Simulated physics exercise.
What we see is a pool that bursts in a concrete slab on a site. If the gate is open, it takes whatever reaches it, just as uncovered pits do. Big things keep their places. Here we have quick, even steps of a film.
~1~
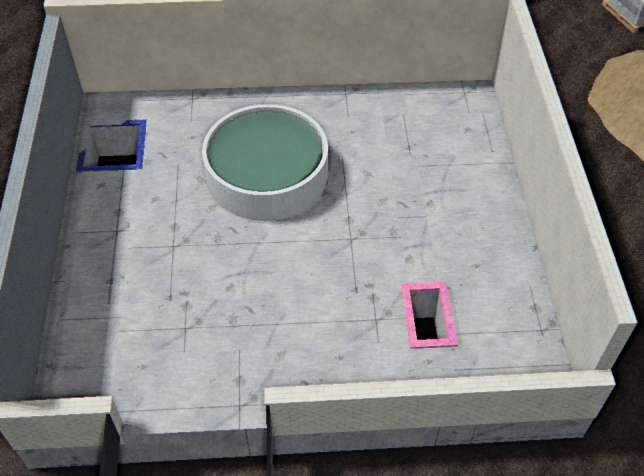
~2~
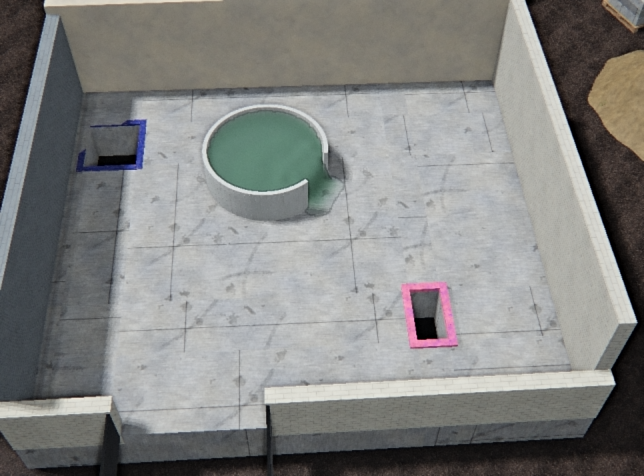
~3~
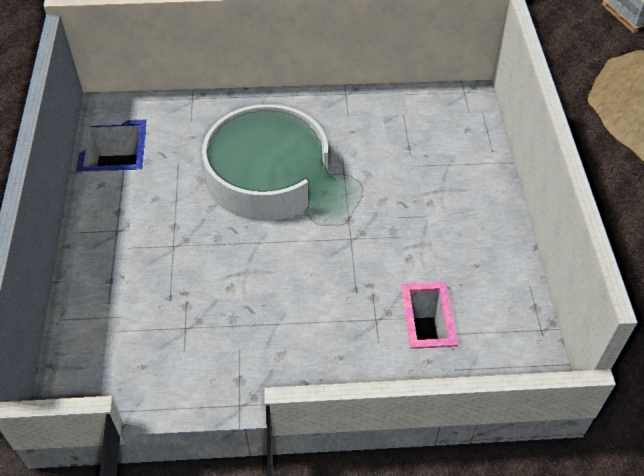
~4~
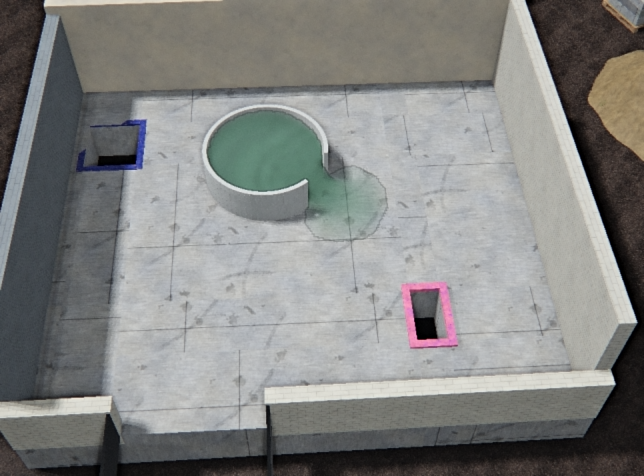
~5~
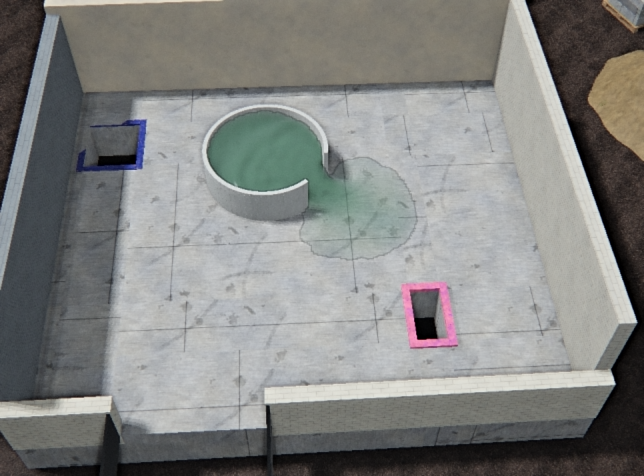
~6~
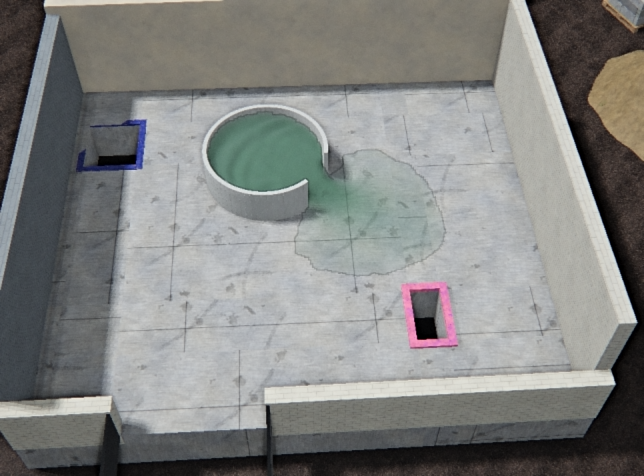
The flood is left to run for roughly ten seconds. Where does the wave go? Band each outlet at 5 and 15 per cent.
In order: The gate never reaches five per cent, the pink pit holds five to fifteen per cent, the blue pit never reaches five per cent.
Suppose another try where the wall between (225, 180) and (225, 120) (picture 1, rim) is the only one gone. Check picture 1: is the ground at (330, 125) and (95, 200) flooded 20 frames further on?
First point: Unwetted; second point: Inundated.
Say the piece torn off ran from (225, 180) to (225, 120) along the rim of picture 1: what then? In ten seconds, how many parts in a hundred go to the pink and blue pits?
Estimates in per cent: Pink 0, blue 45.
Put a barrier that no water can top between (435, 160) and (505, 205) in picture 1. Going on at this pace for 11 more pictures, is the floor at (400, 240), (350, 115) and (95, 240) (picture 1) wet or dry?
In that order, I'd expect them to be reached by the flood, kept clear of the flood and kept clear of the flood.
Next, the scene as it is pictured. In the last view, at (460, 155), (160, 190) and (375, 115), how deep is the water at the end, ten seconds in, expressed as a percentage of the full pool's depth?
Readings in sequence: 6, 0, 2 percent.
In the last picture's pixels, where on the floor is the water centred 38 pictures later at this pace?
The centre of mass sits at about (382, 241).
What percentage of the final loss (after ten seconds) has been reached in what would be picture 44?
About 65 per cent.
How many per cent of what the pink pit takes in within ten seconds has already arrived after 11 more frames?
Around 25 in a hundred.
A moment on, water covers 20 % of the floor; the gate 0 %, the pink pit 0 %, the blue pit 0 %.
Next, water covers 30 % of the floor; the gate 0 %, the pink pit 2 %, the blue pit 0 %.
Then, water covers 30 % of the floor; the gate 0 %, the pink pit 4 %, the blue pit 0 %.
Later, water covers 45 % of the floor; the gate 0 %, the pink pit 7 %, the blue pit 0 %.
In the end, water covers 75 % of the floor; the gate 3 %, the pink pit 9 %, the blue pit 0 %.
